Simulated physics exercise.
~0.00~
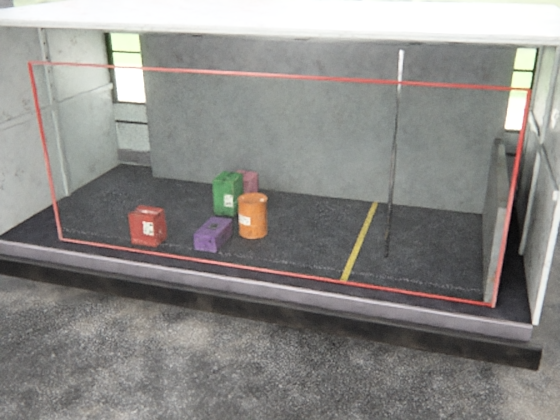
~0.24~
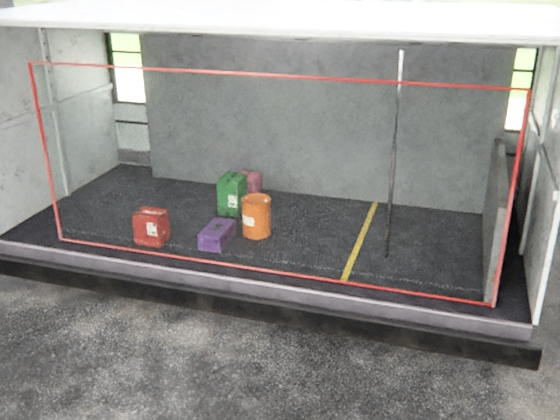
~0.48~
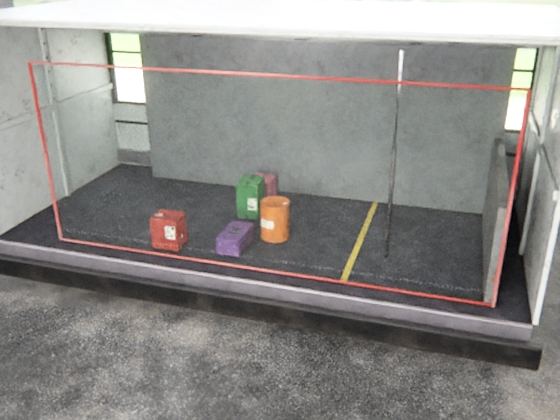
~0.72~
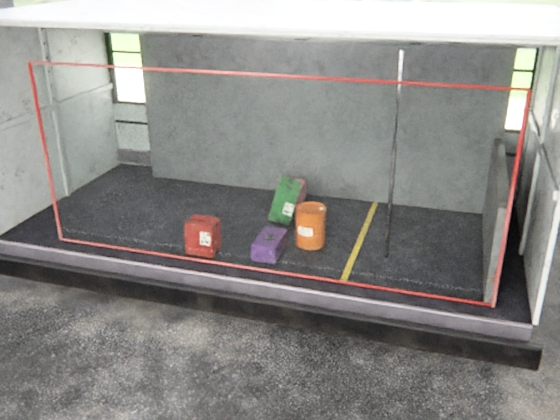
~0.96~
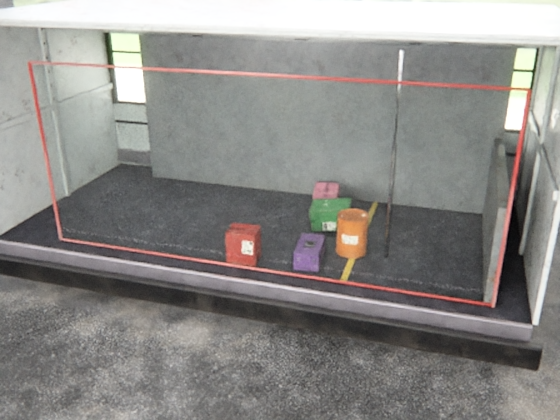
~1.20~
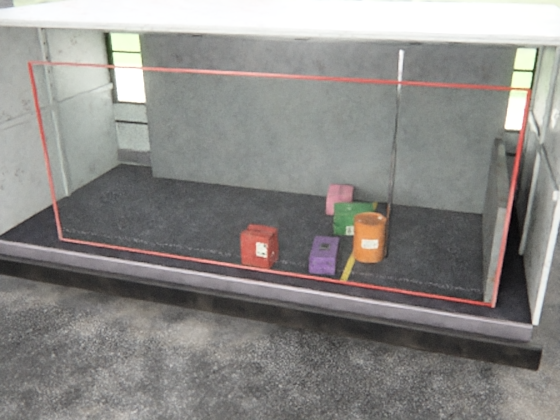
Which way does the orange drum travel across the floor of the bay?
The orange drum slides to the right, staying upright as it passes over the yellow line.
